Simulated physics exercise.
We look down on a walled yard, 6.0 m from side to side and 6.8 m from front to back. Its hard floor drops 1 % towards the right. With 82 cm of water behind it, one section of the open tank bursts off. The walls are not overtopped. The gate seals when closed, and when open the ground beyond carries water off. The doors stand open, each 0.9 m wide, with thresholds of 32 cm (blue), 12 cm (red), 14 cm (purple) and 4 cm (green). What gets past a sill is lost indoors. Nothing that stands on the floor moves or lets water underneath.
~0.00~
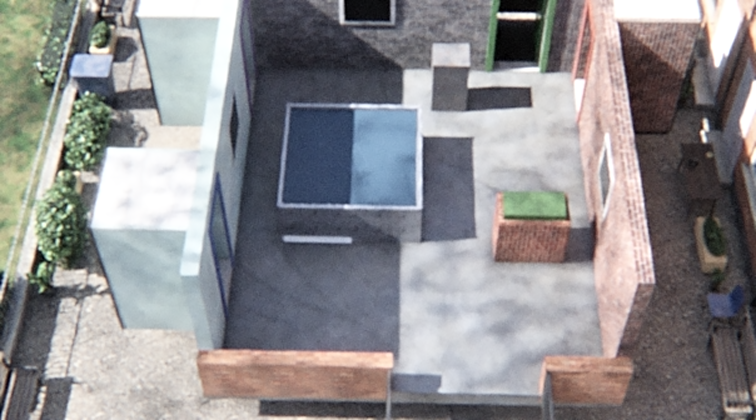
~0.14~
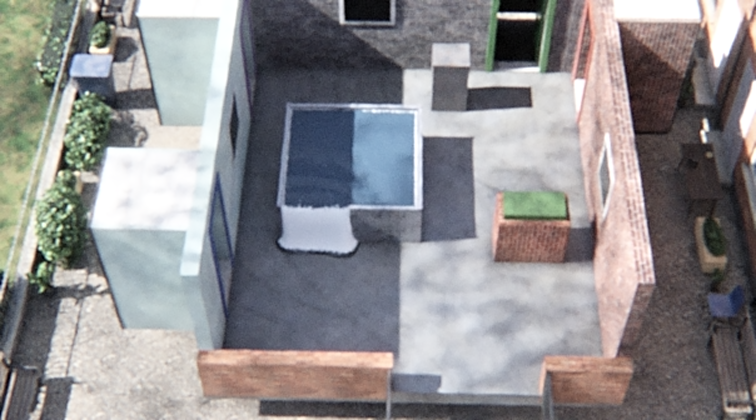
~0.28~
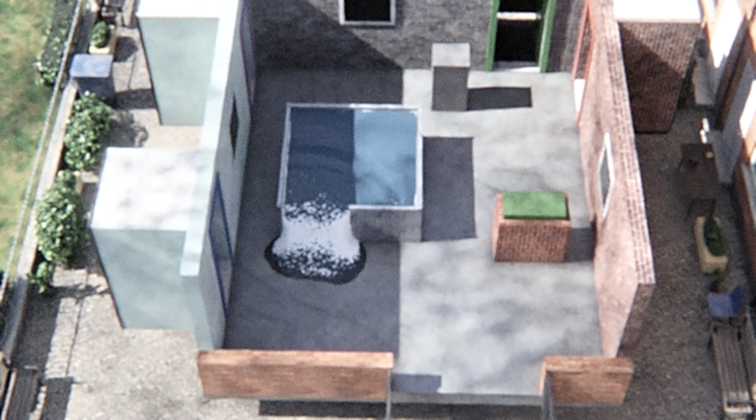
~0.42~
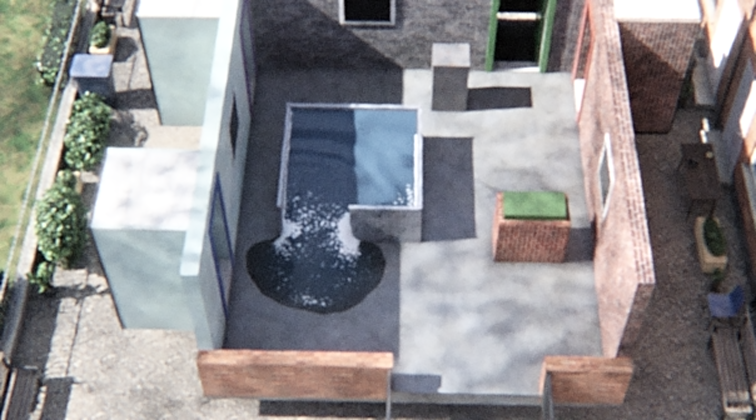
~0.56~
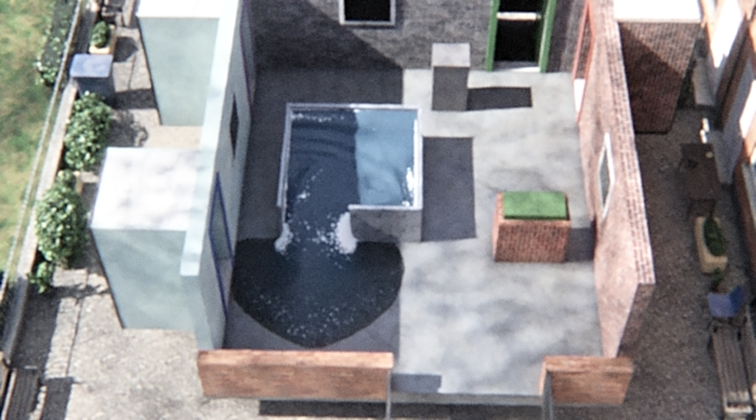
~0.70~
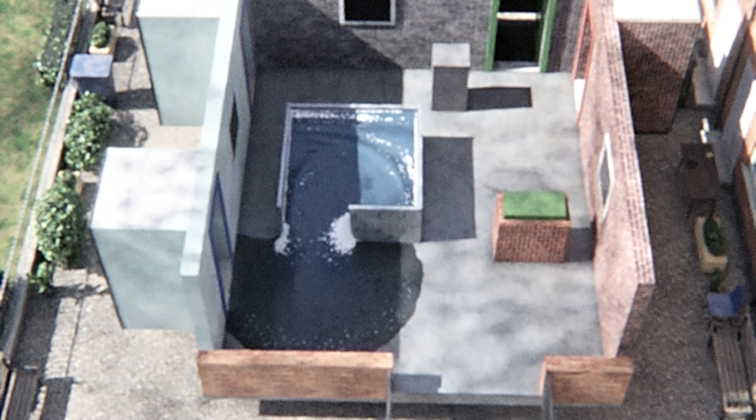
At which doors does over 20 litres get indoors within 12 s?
Door by door: At the blue door it stays under the limit; at the red door it stays under the limit; at the purple door it stays under the limit; at the green door it passes the limit.
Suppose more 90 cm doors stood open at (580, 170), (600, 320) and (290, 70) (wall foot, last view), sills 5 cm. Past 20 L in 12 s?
In turn: Not over, past it, over.
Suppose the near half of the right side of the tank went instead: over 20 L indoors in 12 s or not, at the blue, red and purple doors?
Against that limit: Blue below, red above, purple under.
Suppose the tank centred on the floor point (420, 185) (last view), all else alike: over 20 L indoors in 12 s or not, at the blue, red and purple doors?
Against that limit: Blue not over, red under, purple not over.
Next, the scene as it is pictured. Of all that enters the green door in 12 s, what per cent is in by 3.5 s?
Some 0 per cent by then.
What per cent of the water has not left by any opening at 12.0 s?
Roughly 72 in a hundred.
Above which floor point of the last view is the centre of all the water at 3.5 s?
Around (352, 258).
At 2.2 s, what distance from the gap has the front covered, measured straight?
Roughly 4.4 m.
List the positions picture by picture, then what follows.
In the first picture, still water, 82 cm deep, in the open tank at (352, 158).
In the second picture, the front is at (279, 241), 0.7 m from the gap at (317, 226); 0.3 m2 of floor is under water; 82 cm left at the back of the open tank.
In the third picture, water pours out at (317, 228) and has run 1.0 m, to (348, 278); typically 13 cm deep outside, 82 cm at the open tank's back.
In the fourth picture, the front is at (335, 308), 1.5 m from the gap at (317, 229); 2.4 m2 of floor is under water; 82 cm left at the back of the open tank.
In the fifth picture, water pours out at (317, 229) and has run 2.1 m, to (322, 343); typically 6 cm deep outside, 79 cm at the open tank's back.
In the sixth picture, the front is at a hidden place, 2.7 m from the gap at (317, 229); 6.4 m2 of floor is under water; 71 cm left at the back of the open tank.
After 1.4 s water covers 25 % of the floor and is deepest (64 cm) near (220, 373); blue door 32 cm at the sill, 0 L in, red door not reached, purple door not reached, green door not reached.
After 2.2 s water covers 25 % of the floor and is deepest (52 cm) near (239, 315); blue door 28 cm at the sill, 0 L in, red door not reached, purple door not reached, green door not reached.
After 3.5 s water covers 45 % of the floor and is deepest (30 cm) near (305, 317); blue door 27 cm at the sill, 4 L in, red door not reached, purple door not reached, green door not reached.
After 7.0 s water covers 85 % of the floor and is deepest (20 cm) near (601, 383); blue door 16 cm at the sill, 5 L in, red door 3 cm at the sill, 0 L in, purple door 7 cm at the sill, 0 L in, green door 10 cm at the sill, 8 L in.
After 12.0 s water covers 100 % of the floor and is deepest (13 cm) near (590, 382); blue door 8 cm at the sill, 5 L in, red door 12 cm at the sill, 1 L in, purple door 5 cm at the sill, 0 L in, green door 11 cm at the sill, 118 L in.
